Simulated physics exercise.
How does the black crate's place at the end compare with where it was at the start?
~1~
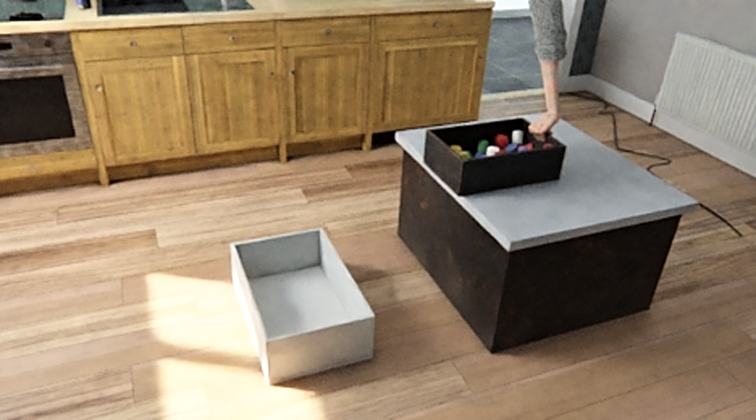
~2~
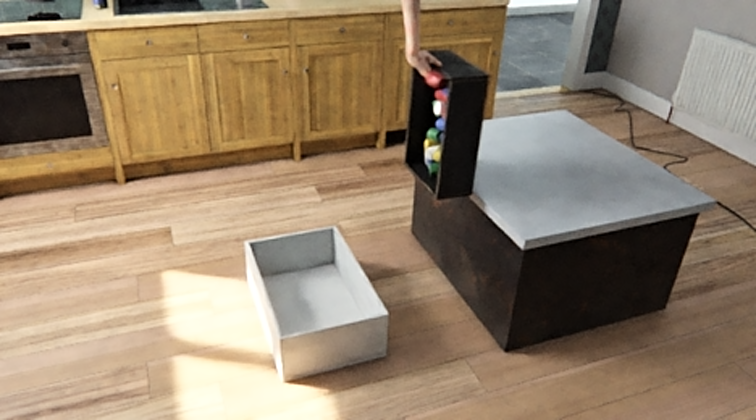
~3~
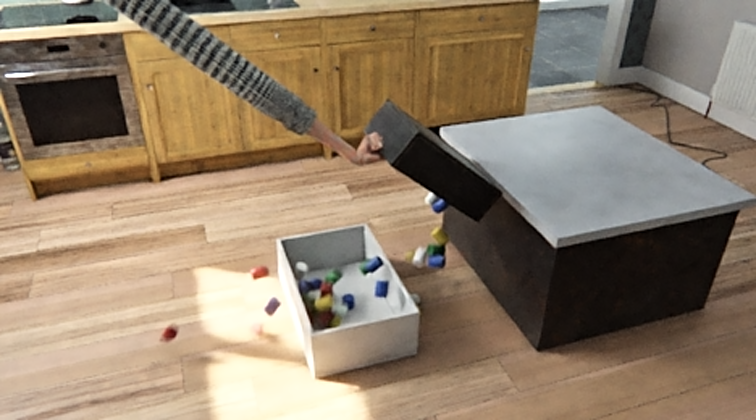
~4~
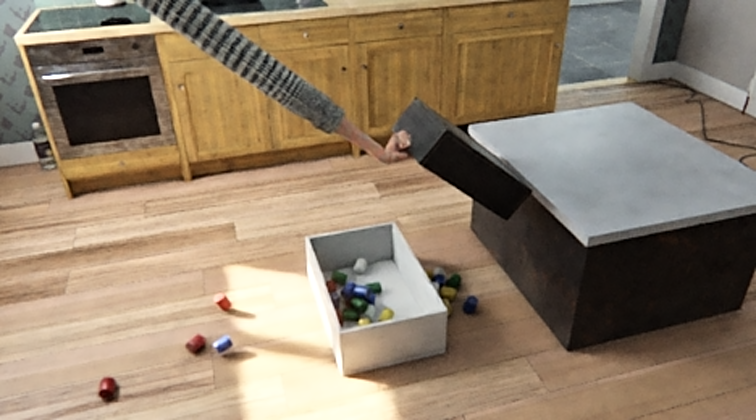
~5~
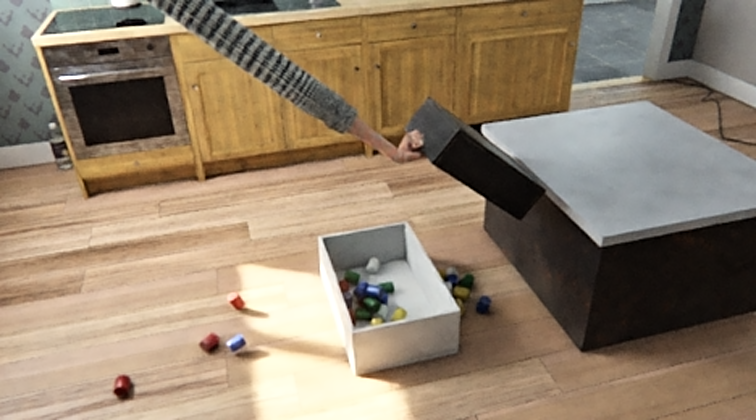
At the start the black crate sat upright on top of the bench. By the end it was held tipped over at the bench's left edge, above the floor near the white trough.
